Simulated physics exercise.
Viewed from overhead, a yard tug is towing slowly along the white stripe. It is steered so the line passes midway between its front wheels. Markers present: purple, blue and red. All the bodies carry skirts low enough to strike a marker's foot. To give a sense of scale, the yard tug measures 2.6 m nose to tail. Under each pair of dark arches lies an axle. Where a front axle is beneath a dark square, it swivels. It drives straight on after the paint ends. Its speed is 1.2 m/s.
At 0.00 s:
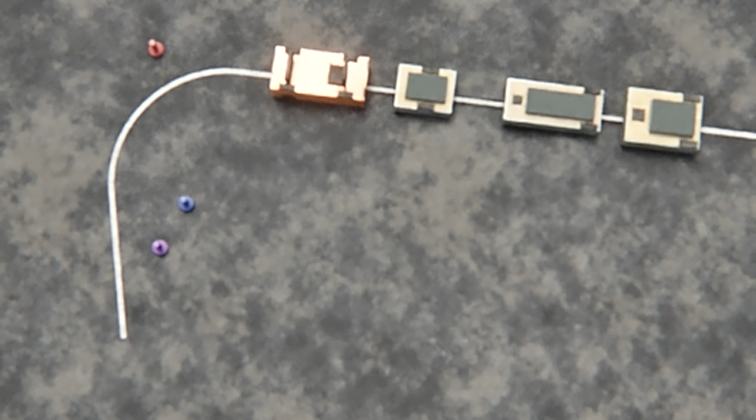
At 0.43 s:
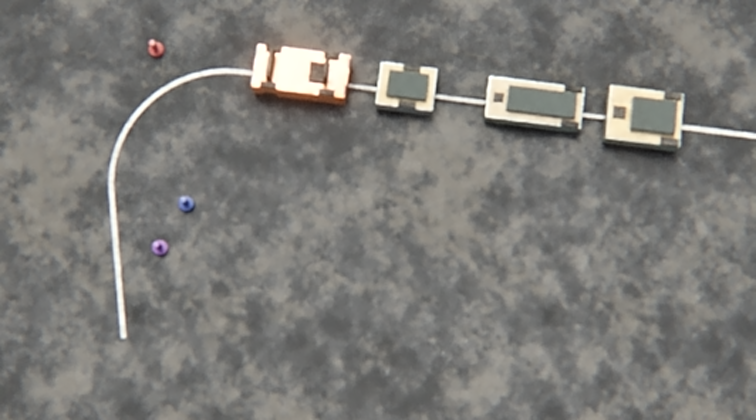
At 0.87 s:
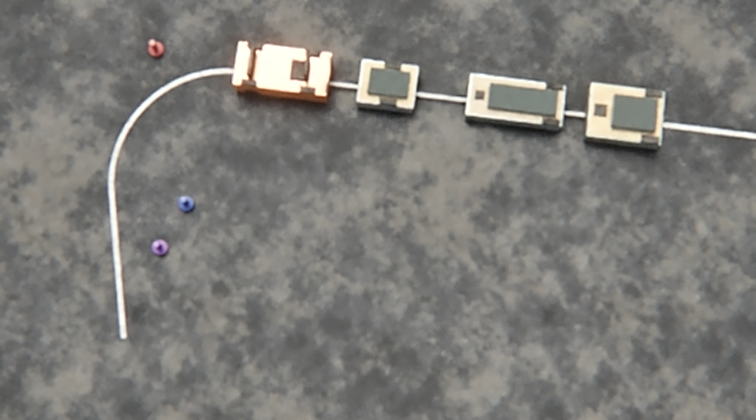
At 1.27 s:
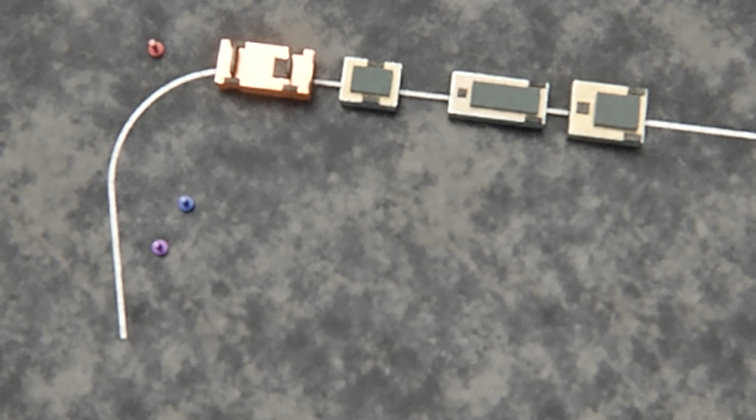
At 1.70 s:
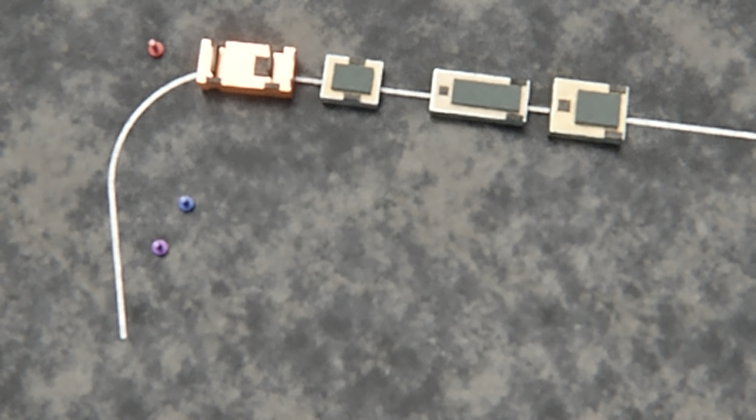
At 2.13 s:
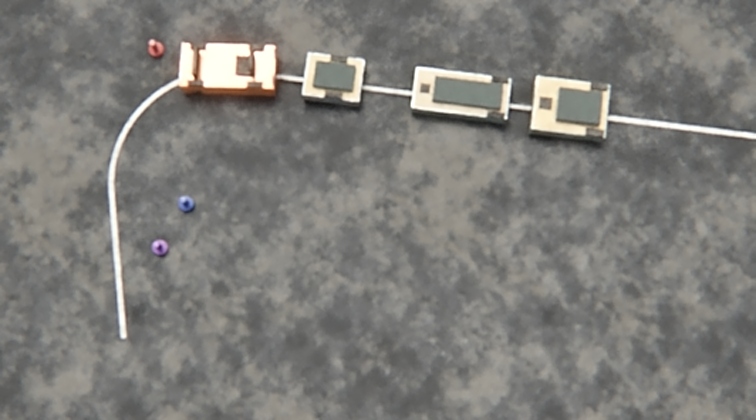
In a grey yard, a copper-coloured tug tows three trailers slowly leftward along a white stripe, beginning to turn near a red marker.
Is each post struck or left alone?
Purple - struck; blue - struck; red - left alone.
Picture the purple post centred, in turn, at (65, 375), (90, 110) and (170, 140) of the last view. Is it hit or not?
The first place gets no contact, the second no contact, the third a hit.
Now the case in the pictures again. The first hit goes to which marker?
The purple one.
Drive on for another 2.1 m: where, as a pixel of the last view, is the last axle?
Roughly at (526, 101).
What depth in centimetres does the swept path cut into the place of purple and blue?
Purple 50 and blue 10.
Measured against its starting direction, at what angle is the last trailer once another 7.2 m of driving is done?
Compared with the start, the last trailer heads some 0° away.
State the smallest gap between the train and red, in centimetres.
To spare - red 20.
By 2.8 s, the last axle is at (570, 106) of the last picture, on the line; red has been passed with 20 cm to spare.
By 12.8 s, the last axle is at (207, 113) of the last picture, 135 cm off the line; the second trailer has hit purple.
By 14.1 s, the last axle is at (171, 155) of the last picture, 165 cm off the line; the third trailer has hit blue.
By 18.6 s, the last axle is at (129, 349) of the last picture, 25 cm off the line; 2 of 3 struck in all.
